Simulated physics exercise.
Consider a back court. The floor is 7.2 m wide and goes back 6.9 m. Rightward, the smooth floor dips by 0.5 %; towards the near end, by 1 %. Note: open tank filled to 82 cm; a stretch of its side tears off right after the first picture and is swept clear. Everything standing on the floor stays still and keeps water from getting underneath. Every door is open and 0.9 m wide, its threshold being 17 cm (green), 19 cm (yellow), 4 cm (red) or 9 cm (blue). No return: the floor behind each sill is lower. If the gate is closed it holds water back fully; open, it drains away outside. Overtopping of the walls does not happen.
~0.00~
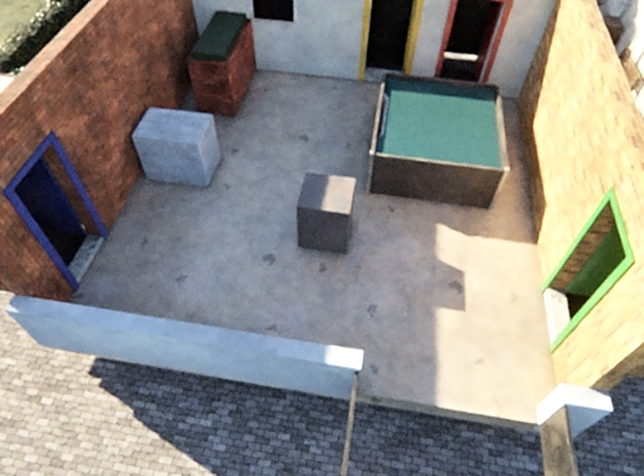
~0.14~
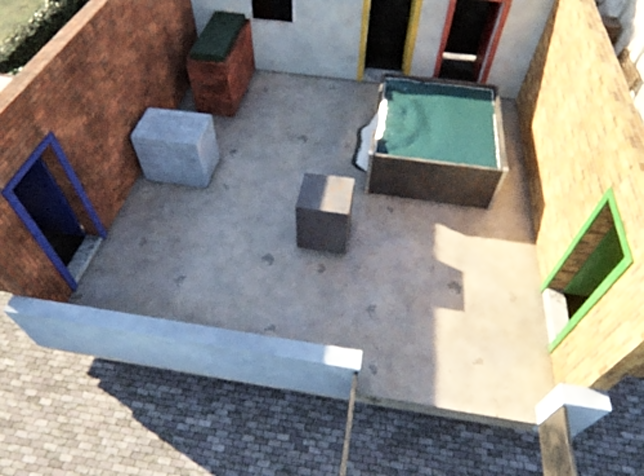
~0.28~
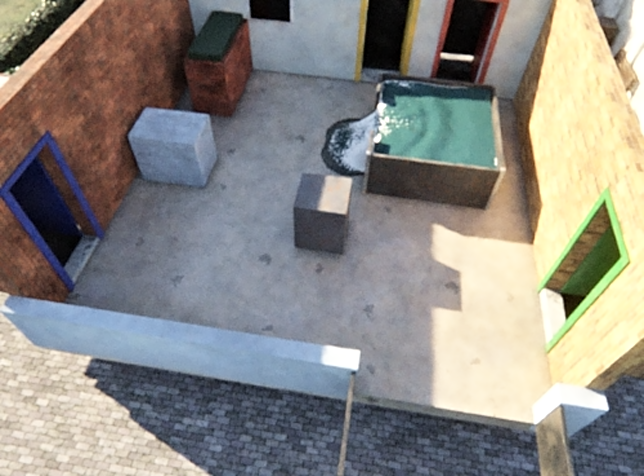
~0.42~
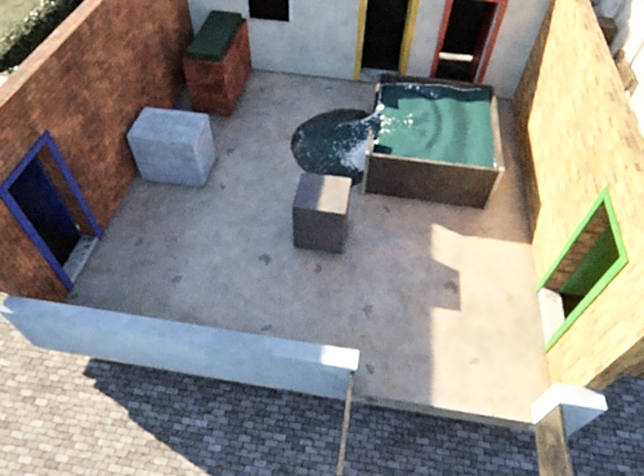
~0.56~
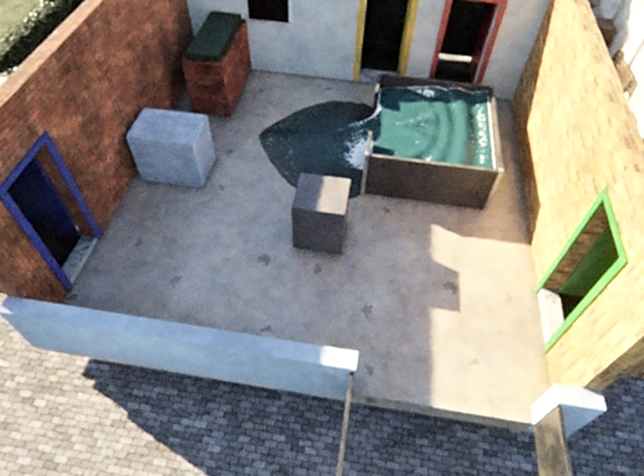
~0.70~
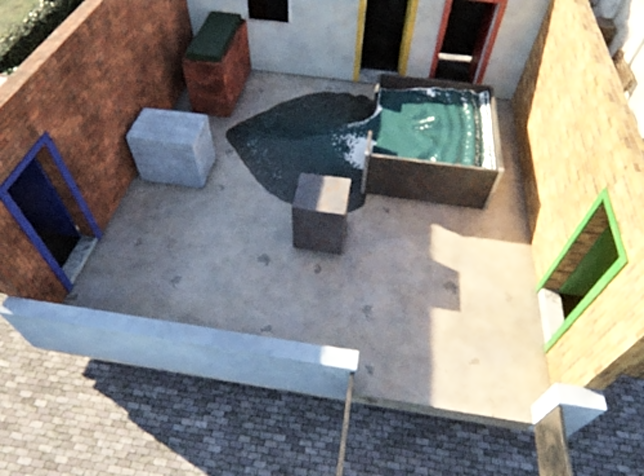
Water pours from the open tank's left side and spreads leftward across the court floor.
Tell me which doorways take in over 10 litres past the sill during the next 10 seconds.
At the green door the limit will not be outstripped. At the yellow door the limit will not be outstripped. At the red door the limit will be outstripped. At the blue door the limit will be outstripped.
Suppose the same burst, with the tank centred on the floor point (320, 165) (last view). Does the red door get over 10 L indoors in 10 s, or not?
In that case red comes out short of the limit.
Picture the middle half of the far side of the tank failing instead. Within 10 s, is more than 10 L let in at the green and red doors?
For green, too little; for red, too much.
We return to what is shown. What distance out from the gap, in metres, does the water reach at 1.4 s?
I'd put it close to 4.4 m.
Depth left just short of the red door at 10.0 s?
The mean depth is around 7.0 cm.
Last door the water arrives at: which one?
Green.
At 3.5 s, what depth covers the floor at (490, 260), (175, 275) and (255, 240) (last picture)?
Roughly 0, 4, 1 cm.
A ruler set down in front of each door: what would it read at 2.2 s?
Depths in cm: Green 0, yellow 1, red 0, blue 8.
After 1.4 s water covers 30 % of the floor and is deepest (42 cm) near (358, 147); green door not reached, yellow door 3 cm at the sill, 0 L in, red door not reached, blue door not reached.
After 2.2 s water covers 45 % of the floor and is deepest (43 cm) near (170, 148); green door not reached, yellow door 1 cm at the sill, 0 L in, red door not reached, blue door 8 cm at the sill, 0 L in.
After 3.5 s water covers 50 % of the floor and is deepest (40 cm) near (214, 66); green door not reached, yellow door 7 cm at the sill, 0 L in, red door not reached, blue door 8 cm at the sill, 9 L in.
After 6.0 s water covers 75 % of the floor and is deepest (25 cm) near (199, 78); green door not reached, yellow door 6 cm at the sill, 0 L in, red door 3 cm at the sill, 0 L in, blue door 14 cm at the sill, 40 L in.
After 10.0 s water covers 95 % of the floor and is deepest (17 cm) near (508, 110); green door 12 cm at the sill, 0 L in, yellow door 6 cm at the sill, 0 L in, red door 7 cm at the sill, 26 L in, blue door 11 cm at the sill, 64 L in.
